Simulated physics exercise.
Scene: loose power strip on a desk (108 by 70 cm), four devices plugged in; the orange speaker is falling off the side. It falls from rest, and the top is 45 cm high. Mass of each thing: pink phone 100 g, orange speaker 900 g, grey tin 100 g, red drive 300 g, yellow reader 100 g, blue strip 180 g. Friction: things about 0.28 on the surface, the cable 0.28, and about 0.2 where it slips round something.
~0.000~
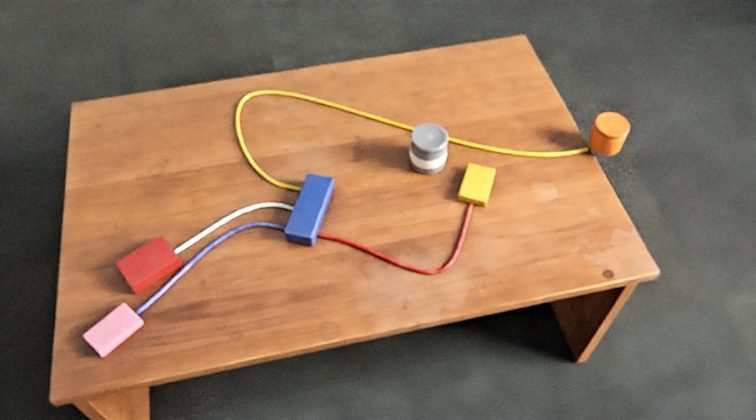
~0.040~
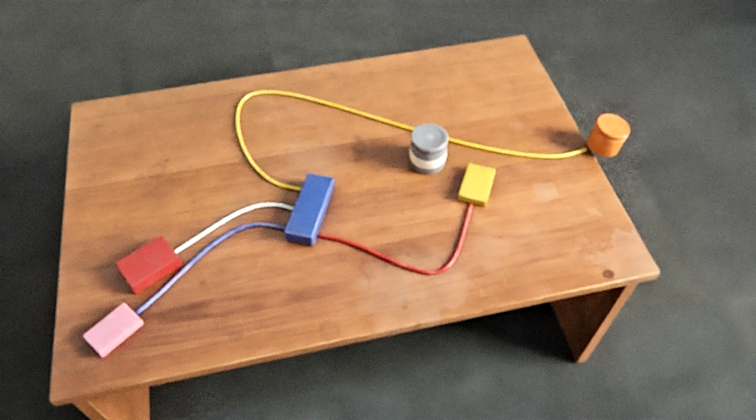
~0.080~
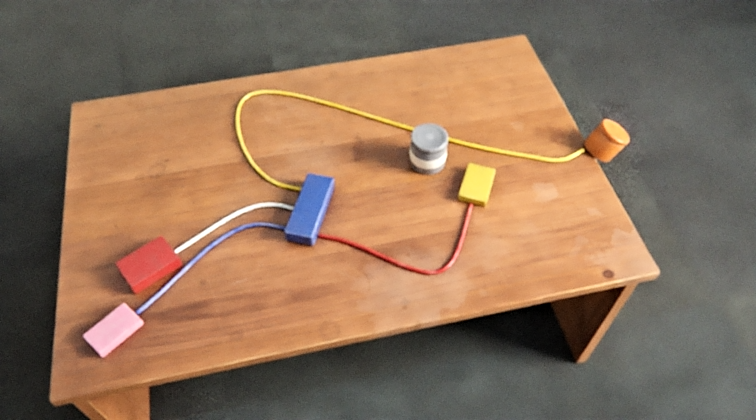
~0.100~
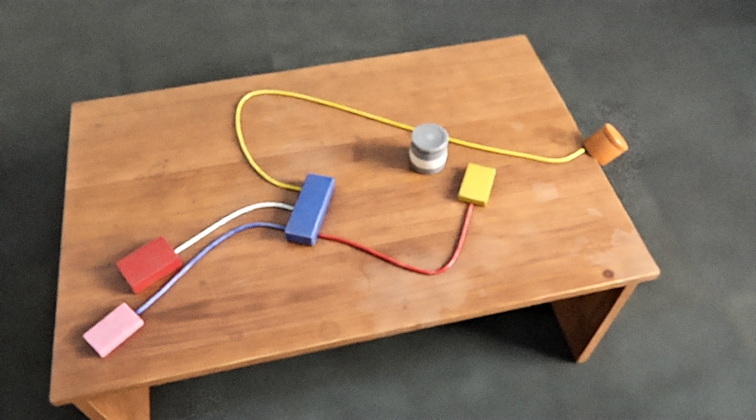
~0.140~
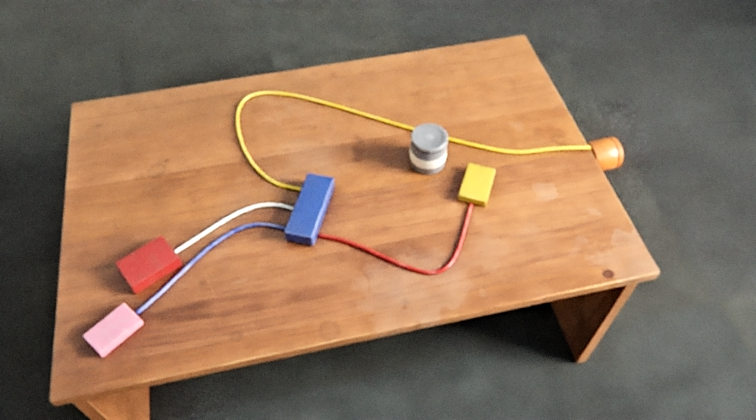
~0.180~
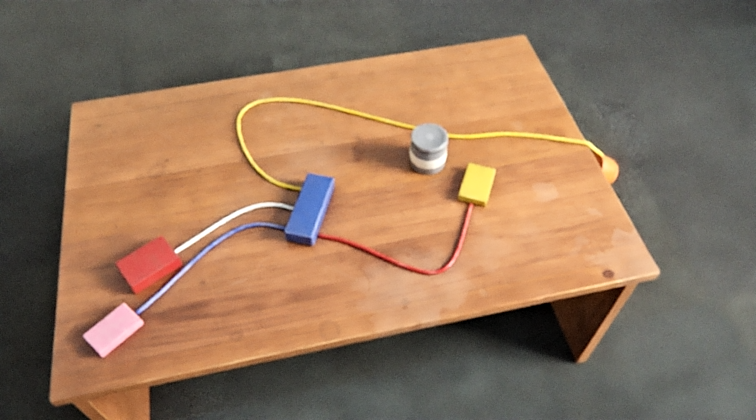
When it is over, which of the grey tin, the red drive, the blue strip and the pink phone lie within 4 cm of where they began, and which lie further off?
Outcome: The grey tin lies within, the red drive lies within, the blue strip lies within, the pink phone lies within.
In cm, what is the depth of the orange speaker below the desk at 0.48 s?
About 40 cm.
By 0.5 s, the strip's end of the yellow cable at (321, 189); grey tin 1 cm off its start, blue strip 1 cm off its start, red drive 1 cm off its start.
By 0.8 s, the strip's end of the yellow cable at (321, 189); grey tin 1 cm off its start, blue strip 1 cm off its start, red drive 1 cm off its start.
By 1.1 s, the strip's end of the yellow cable at (321, 189); grey tin 1 cm off its start at (433, 140), blue strip 1 cm off its start at (315, 205), red drive 1 cm off its start at (152, 259).
By 1.4 s, the strip's end of the yellow cable at (321, 189); grey tin 1 cm off its start, blue strip 1 cm off its start, red drive 1 cm off its start.
By 2.6 s, the strip's end of the yellow cable at (321, 189); grey tin 1 cm off its start at (433, 140), blue strip 1 cm off its start at (315, 205), red drive 1 cm off its start at (152, 259), pink phone 0 cm off its start at (112, 327).
